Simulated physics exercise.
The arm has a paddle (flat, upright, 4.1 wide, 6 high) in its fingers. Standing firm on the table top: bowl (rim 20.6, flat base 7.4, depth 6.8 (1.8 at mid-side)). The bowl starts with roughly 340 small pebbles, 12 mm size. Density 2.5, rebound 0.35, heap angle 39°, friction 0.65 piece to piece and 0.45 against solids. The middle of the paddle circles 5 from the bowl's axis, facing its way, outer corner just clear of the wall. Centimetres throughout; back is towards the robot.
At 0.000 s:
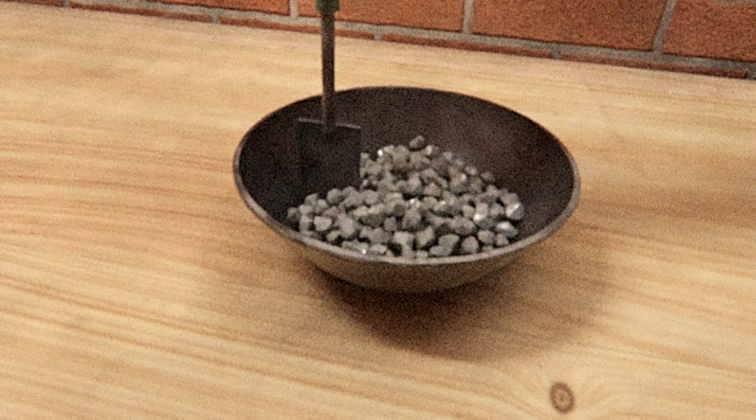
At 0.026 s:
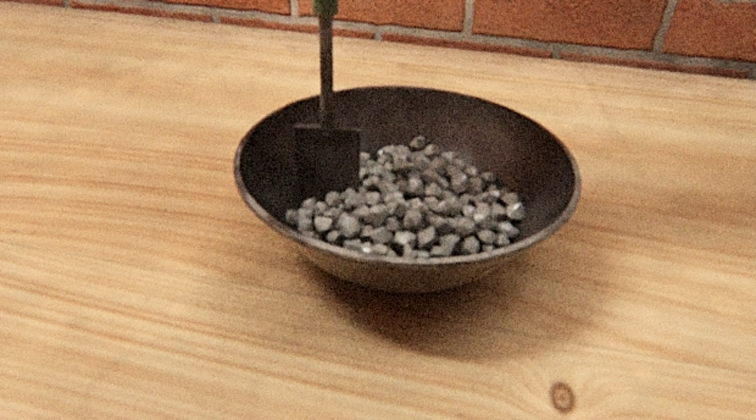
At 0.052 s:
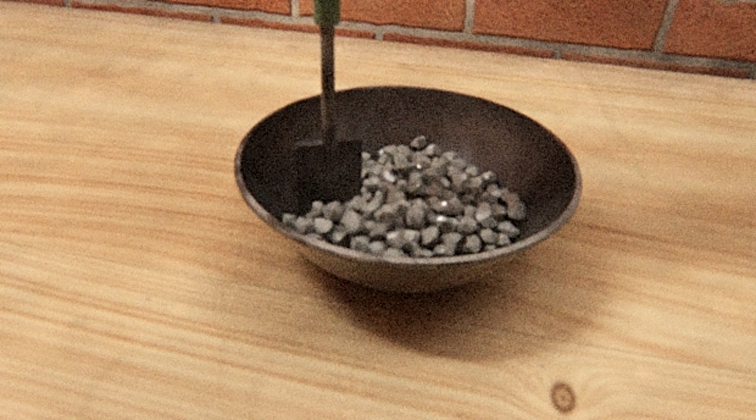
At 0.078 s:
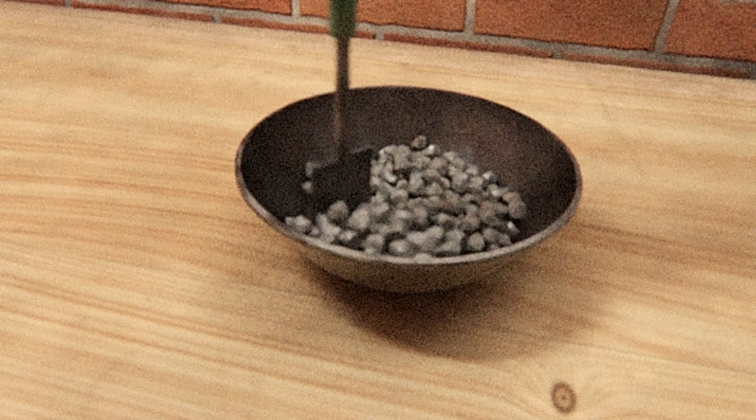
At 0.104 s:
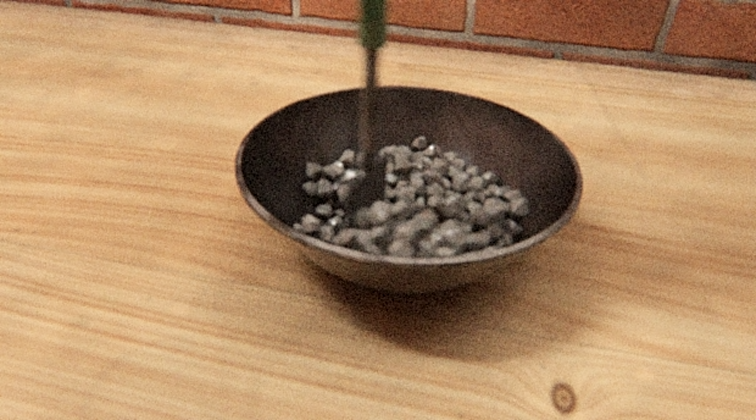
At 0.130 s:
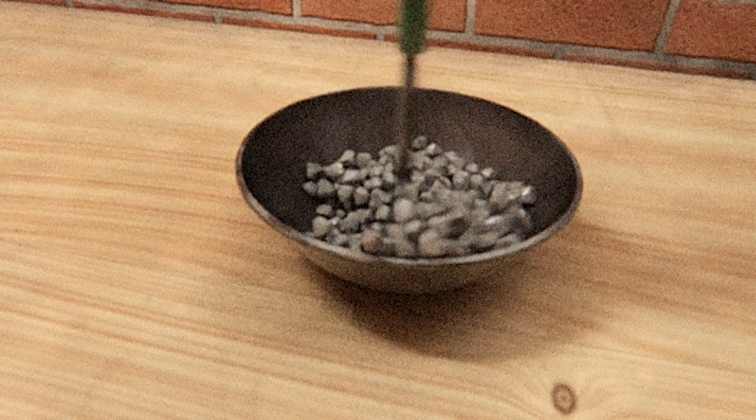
A dark, flat paddle on a thin shaft with a green upper part sweeps from the left side of a bowl toward the front and centre, turning edge-on and pushing small grey pebbles rightward. The wide, dark brown bowl sits on a pale wooden table top before a red brick wall, seen from slightly above. Pebbles shift and spread around the moving paddle, while the bowl and camera stay still.
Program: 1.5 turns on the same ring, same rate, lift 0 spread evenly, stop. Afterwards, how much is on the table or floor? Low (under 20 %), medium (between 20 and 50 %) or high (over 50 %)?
Share on the table or floor: Medium (between 20 and 50 %).
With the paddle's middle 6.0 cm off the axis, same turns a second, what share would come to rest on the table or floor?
Then about 25 per cent.
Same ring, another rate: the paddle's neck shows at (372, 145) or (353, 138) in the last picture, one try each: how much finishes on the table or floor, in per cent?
About 20 and 15 per cent.
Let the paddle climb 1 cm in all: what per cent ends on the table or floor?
About 25 per cent.
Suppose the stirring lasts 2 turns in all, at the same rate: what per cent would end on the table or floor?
Then about 40 per cent.
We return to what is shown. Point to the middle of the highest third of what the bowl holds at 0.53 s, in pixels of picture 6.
Around (376, 237).
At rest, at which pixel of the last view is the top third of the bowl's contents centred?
Around (487, 191).
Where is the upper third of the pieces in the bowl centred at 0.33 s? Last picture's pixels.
At about (409, 110).
After 0.33 s, 266° round, highest piece 11 above the table; 294 in the bowl, 19 on the table or floor, 29 in flight or on the tool.
After 0.53 s, 77° round, highest piece 9 above the table; 241 in the bowl, 83 on the table or floor, 18 in flight or on the tool.
After 0.82 s, 180° round, highest piece 8 above the table; 224 in the bowl, 118 on the table or floor.
After 1.52 s, 180° round, highest piece 8 above the table; 224 in the bowl, 118 on the table or floor.
At rest, 224 in the bowl, 118 on the table or floor. That is 35 % on the table or floor.
